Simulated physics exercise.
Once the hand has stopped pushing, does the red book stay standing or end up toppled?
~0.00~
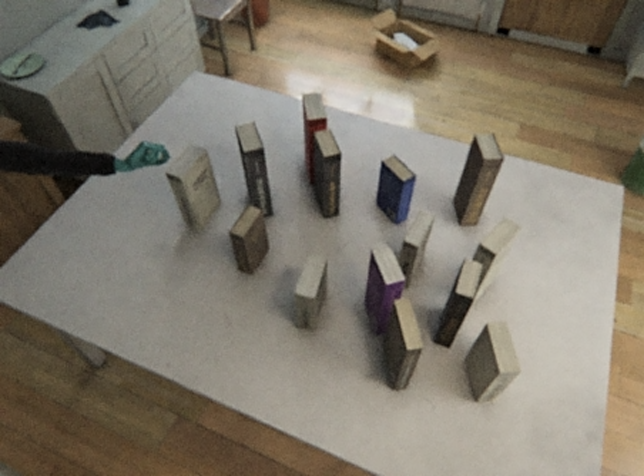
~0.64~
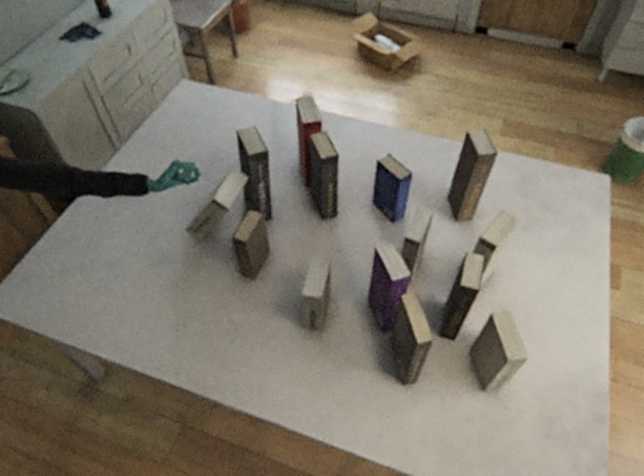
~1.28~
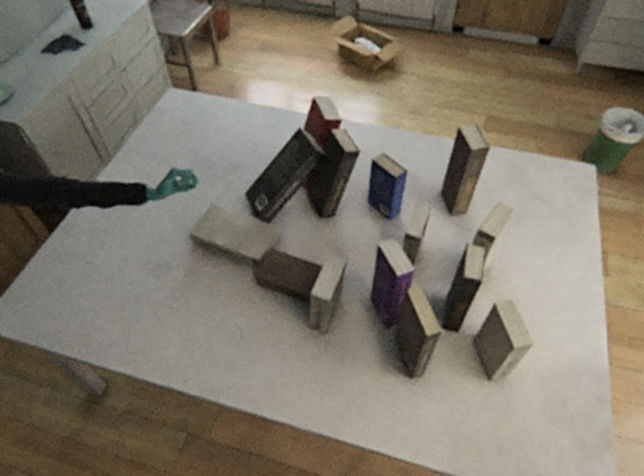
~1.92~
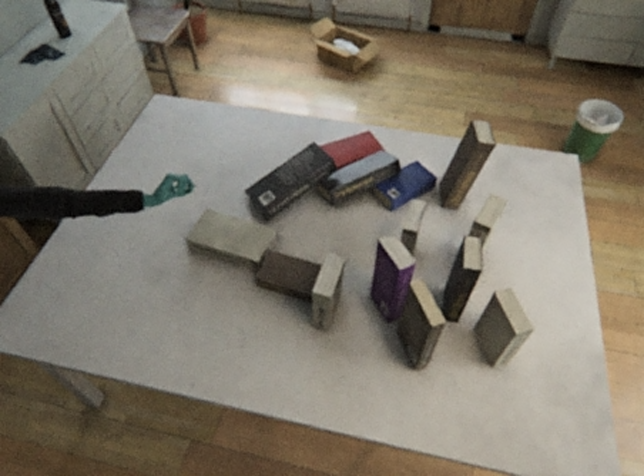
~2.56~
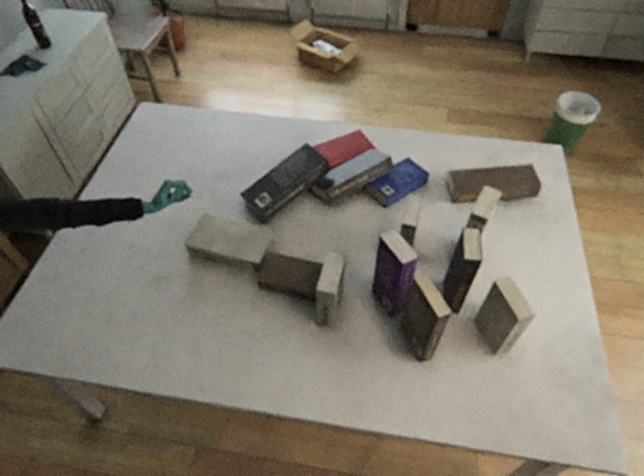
The red book topples. It leans over to the right and ends up lying on the table.
